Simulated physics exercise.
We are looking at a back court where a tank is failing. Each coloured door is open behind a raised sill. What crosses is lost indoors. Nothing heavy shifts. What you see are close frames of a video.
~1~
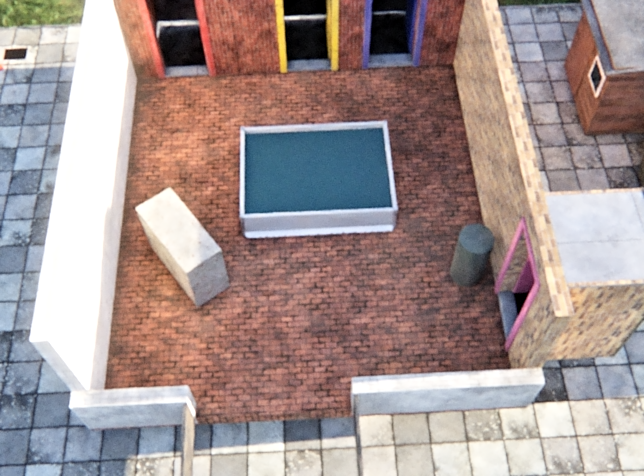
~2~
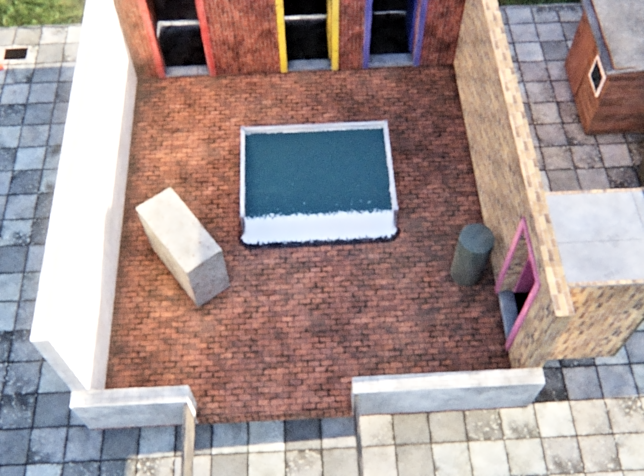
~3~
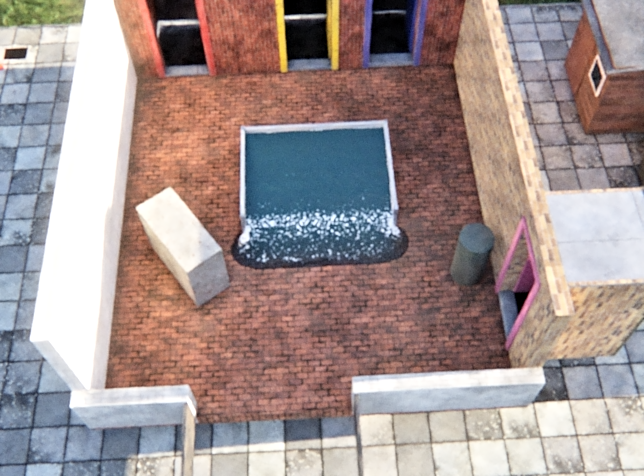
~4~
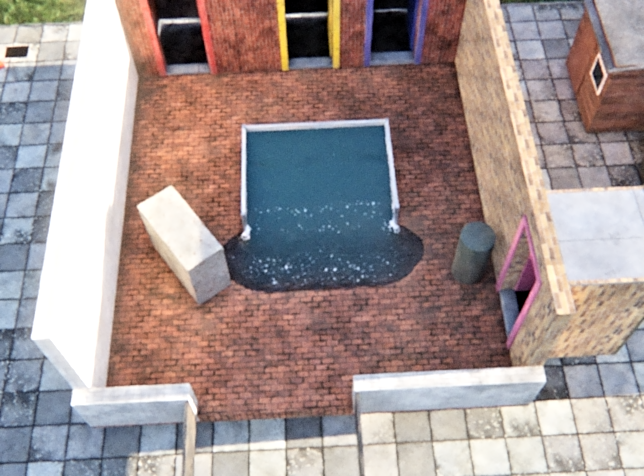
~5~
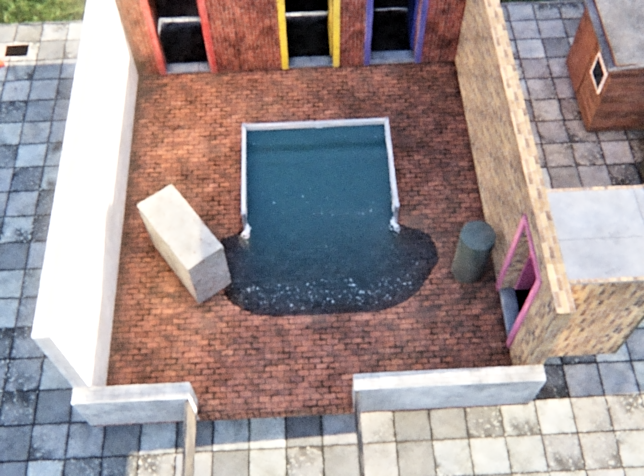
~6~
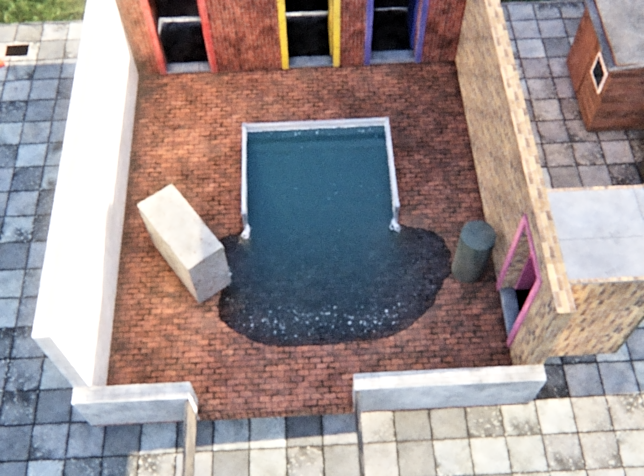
Water lies still in a rectangular tank in a walled brick court, then bursts through its near side in a white, foamy band. It spreads toward the viewer as a dark, rounded pool, reaching the pale block on the left and widening close to the grey cylinder on the right.
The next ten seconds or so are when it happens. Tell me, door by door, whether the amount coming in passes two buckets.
At the pink door it stays within two buckets; at the blue door it stays within two buckets; at the yellow door it stays within two buckets; at the red door it stays within two buckets.
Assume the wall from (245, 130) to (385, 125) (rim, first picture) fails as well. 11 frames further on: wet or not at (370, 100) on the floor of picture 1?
Answer: Covered.
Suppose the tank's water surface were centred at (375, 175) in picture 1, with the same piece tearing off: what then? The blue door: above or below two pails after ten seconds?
In short: The blue door keeps below it.
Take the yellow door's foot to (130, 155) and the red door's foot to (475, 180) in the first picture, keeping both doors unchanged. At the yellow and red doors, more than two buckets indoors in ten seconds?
Taking them in turn, the yellow one falls short and the red one falls short.
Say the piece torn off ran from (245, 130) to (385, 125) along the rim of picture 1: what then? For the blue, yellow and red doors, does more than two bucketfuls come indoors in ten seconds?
The blue one exceeds the limit, the yellow one exceeds the limit, and the red one exceeds the limit.
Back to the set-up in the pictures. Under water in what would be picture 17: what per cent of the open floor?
That comes to about 40 per cent.
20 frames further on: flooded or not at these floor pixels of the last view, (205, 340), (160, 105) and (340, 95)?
In that order the points end up soaked, high and dry and high and dry.
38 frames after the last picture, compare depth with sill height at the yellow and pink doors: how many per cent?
Depth ratios, approx.: 0 and 80 percent.
A moment on, water covers 35 % of the floor; the pink door not reached, the blue door not reached, the yellow door not reached, the red door not reached.
Next, water covers 40 % of the floor; the pink door wet at the sill, nothing in, the blue door not reached, the yellow door not reached, the red door not reached.
Then, water covers 40 % of the floor; the pink door under two buckets in, the blue door not reached, the yellow door not reached, the red door not reached.
Later, water covers 55 % of the floor; the pink door under two buckets in, the blue door not reached, the yellow door not reached, the red door not reached.
In the end, water covers 75 % of the floor; the pink door under two buckets in, the blue door wet at the sill, nothing in, the yellow door not reached, the red door not reached.
